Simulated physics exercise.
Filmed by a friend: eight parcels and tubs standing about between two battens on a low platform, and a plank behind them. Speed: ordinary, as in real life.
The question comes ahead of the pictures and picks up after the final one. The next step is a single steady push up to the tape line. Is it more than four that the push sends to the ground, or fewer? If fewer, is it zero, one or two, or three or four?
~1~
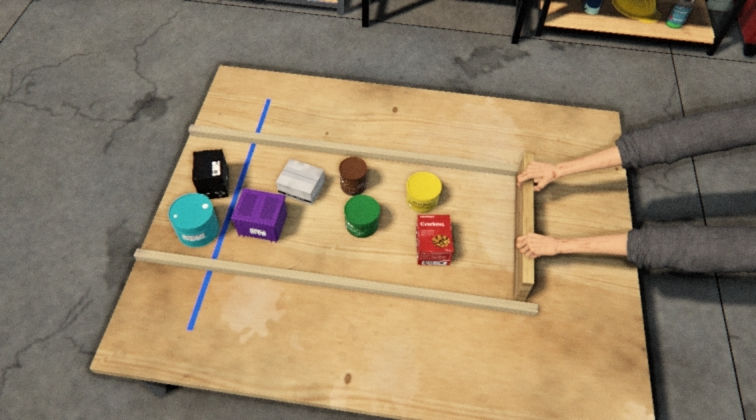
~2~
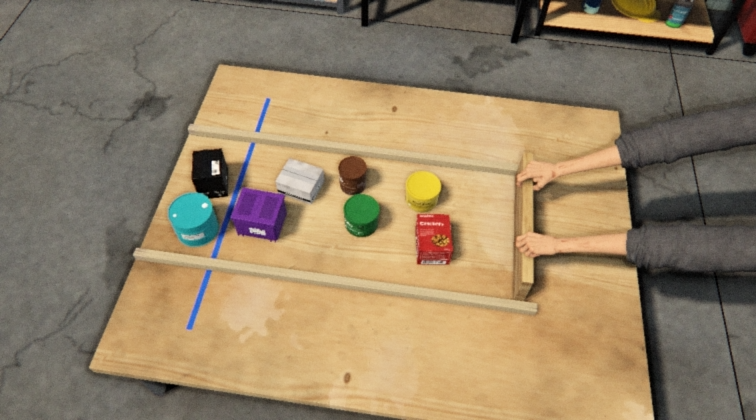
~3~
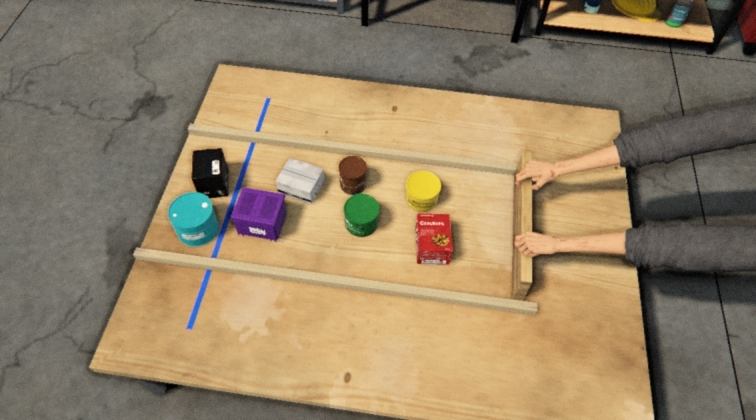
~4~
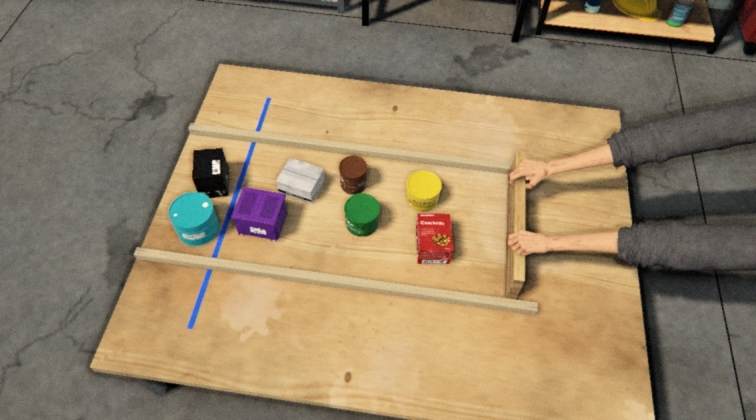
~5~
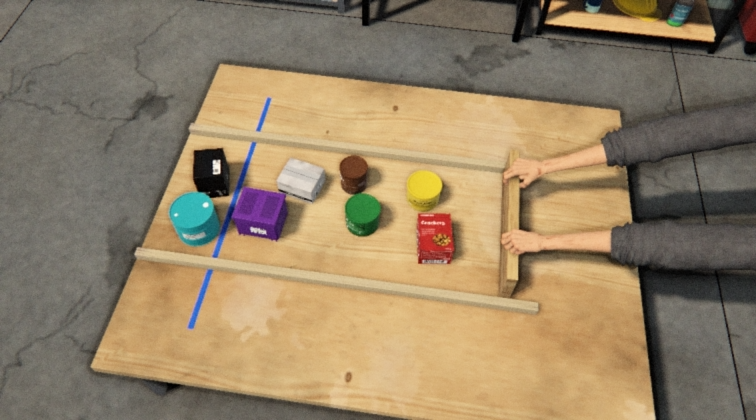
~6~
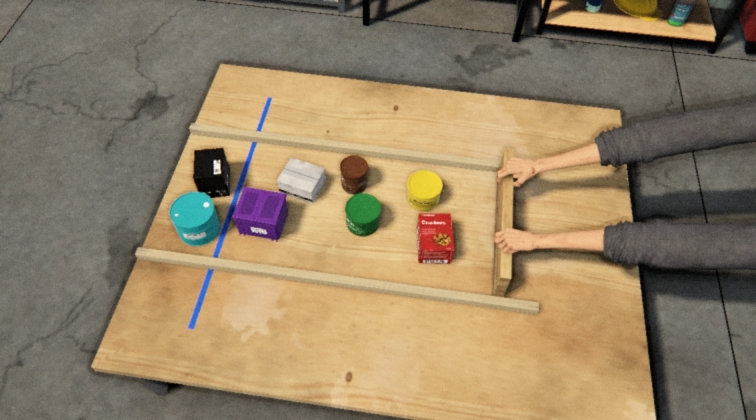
Fewer - one or two.
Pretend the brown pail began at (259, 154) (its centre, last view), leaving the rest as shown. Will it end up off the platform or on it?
Result: It falls away.
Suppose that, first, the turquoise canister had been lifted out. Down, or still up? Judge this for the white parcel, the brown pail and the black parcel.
Note: White parcel stays up top / brown pail stays up top / black parcel falls away.
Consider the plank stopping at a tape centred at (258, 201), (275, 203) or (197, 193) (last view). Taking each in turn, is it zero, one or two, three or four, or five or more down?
In order: Zero, then zero, then at least five.
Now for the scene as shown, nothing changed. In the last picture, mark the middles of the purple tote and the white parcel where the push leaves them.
In the last picture the first middle sits at (169, 200) and the other at (204, 147).
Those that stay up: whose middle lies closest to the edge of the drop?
That's the purple tote.
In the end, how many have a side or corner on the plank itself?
Total: 3.
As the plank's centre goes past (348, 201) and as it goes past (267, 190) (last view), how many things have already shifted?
That makes 6 at the first spot and 8 at the second.
Early on, none off yet; black parcel at rest near (212, 173); turquoise canister at rest near (196, 219); purple tote at rest near (262, 214).
A while later, none off yet; black parcel at rest near (212, 173); turquoise canister moving near (192, 220); purple tote travelled a little near (237, 213).
Finally, the number that fall off is one or two; lost, turquoise canister and black parcel.
